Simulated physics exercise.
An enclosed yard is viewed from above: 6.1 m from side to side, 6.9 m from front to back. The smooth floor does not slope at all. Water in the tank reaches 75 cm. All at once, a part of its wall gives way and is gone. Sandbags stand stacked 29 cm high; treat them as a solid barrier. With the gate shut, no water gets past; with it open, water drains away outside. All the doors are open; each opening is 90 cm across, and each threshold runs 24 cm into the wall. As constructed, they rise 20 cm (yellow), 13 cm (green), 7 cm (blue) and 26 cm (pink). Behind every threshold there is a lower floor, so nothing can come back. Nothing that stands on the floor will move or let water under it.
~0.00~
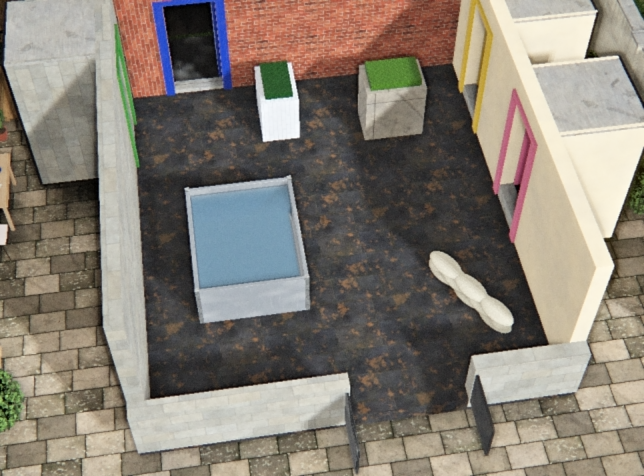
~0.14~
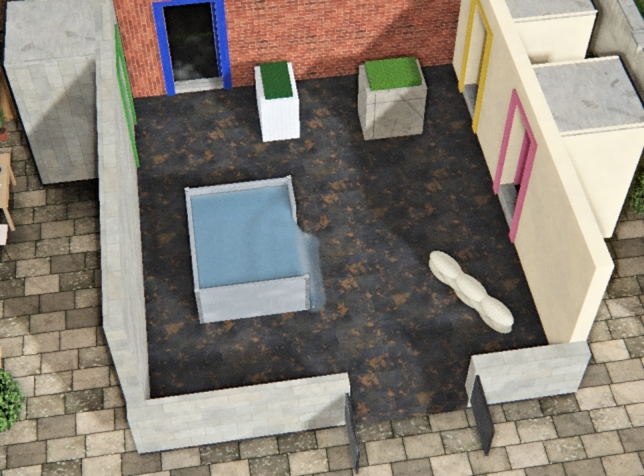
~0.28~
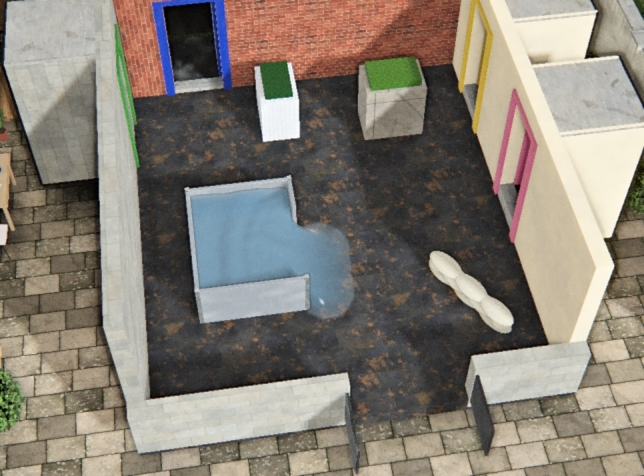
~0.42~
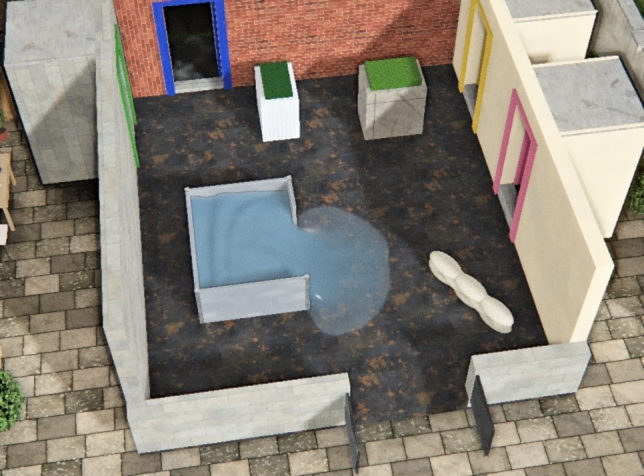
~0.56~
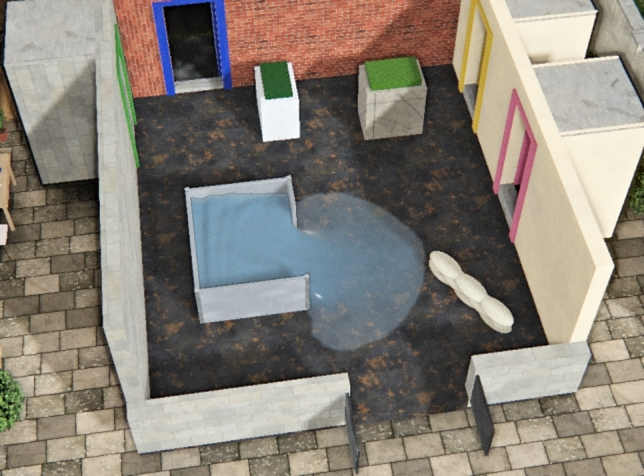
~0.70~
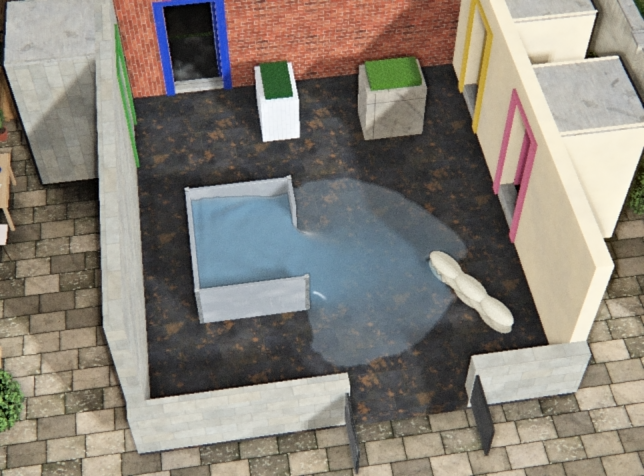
A walled yard with a dark, mottled floor is seen from above by a still camera. A grey tank of blue water sits left of centre, with white and grey grass-topped planters behind it, a pale, lobed barrier to the right, and blue, green, yellow and pink doorways around the walls. Part of the tank's right side vanishes, and water pours out, spreading rightward in a widening, rounded sheet that reaches the pale barrier.
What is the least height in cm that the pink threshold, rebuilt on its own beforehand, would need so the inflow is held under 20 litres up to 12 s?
Around 27 cm would be enough.
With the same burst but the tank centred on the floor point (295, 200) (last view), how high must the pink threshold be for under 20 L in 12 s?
It should be around 32 cm high.
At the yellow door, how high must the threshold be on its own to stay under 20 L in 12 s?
Yellow door, minimum about 8.5 cm.
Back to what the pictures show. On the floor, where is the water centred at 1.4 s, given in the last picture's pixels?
(316, 267).
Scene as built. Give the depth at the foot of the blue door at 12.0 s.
7.0 cm.
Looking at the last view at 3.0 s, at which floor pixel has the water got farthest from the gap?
Around pixel (446, 66).
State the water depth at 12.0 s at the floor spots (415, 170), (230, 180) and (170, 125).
The three readings, in order, are 4, 7 and 6 cm.
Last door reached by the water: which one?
Last: Green.
After 1.4 s water covers 35 % of the floor, deepest (32 cm) near (315, 284); 32 cm at the pink door, 3 litres in over its 26 cm threshold.
After 3.0 s water covers 40 % of the floor, deepest (32 cm) near (550, 373); 20 cm at the pink door, 25 litres in over its 26 cm threshold.
After 12.0 s water covers 95 % of the floor, deepest (10 cm) near (153, 428); 4 cm at the pink door, 26 litres in over its 26 cm threshold.
At the pink door as built, the water arrived by 1.1 s and peaked near 33 cm at 1.8 s.
With a threshold of 24 cm, 39 litres would have come in within the 12 s; with 32.5 cm, 4 litres. So under 20 litres takes about 27 cm.
